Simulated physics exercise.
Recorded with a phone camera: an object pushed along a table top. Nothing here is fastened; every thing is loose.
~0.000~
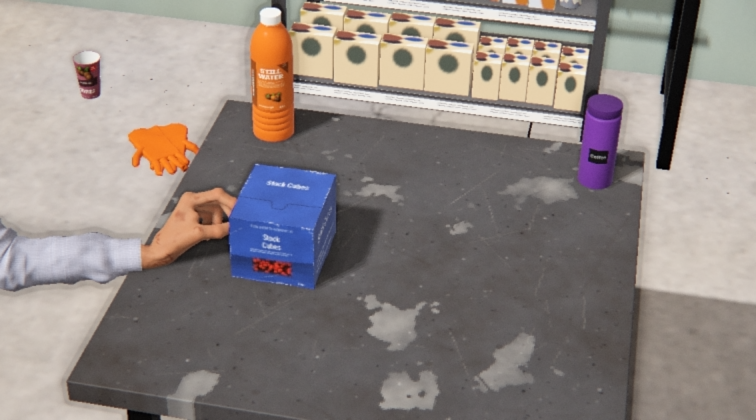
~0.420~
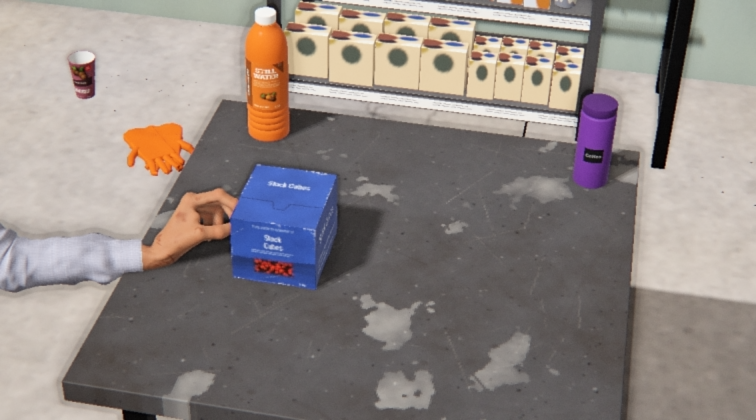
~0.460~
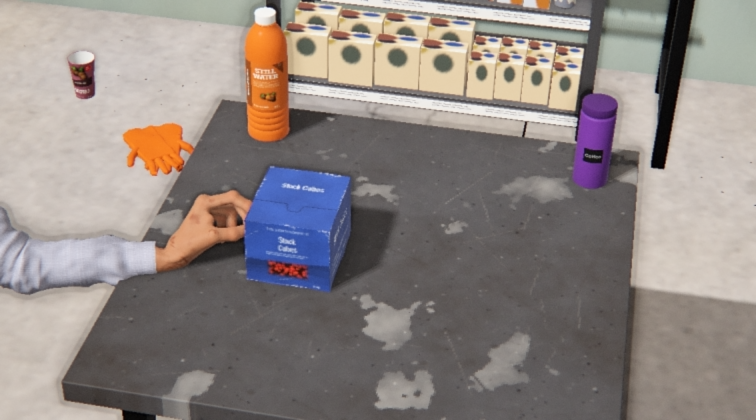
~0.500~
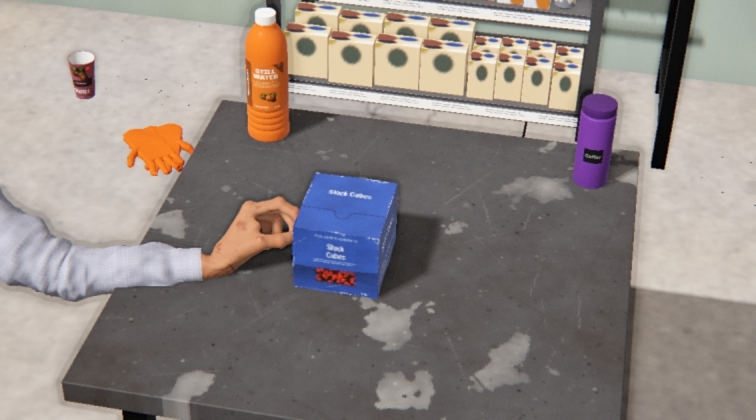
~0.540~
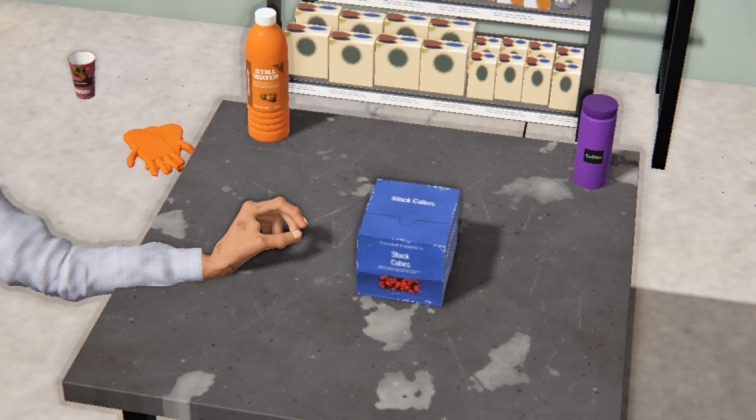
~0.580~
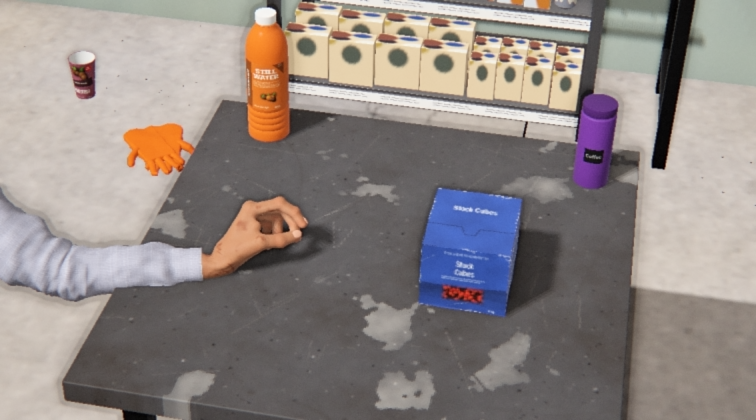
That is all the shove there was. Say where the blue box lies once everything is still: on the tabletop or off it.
Departs the top.
Around 0.78 s, blue box now off the table.
Around 0.98 s, things are still on the move.
Around 1.08 s, as before.
Finally (1.3 s), off the table, blue box.
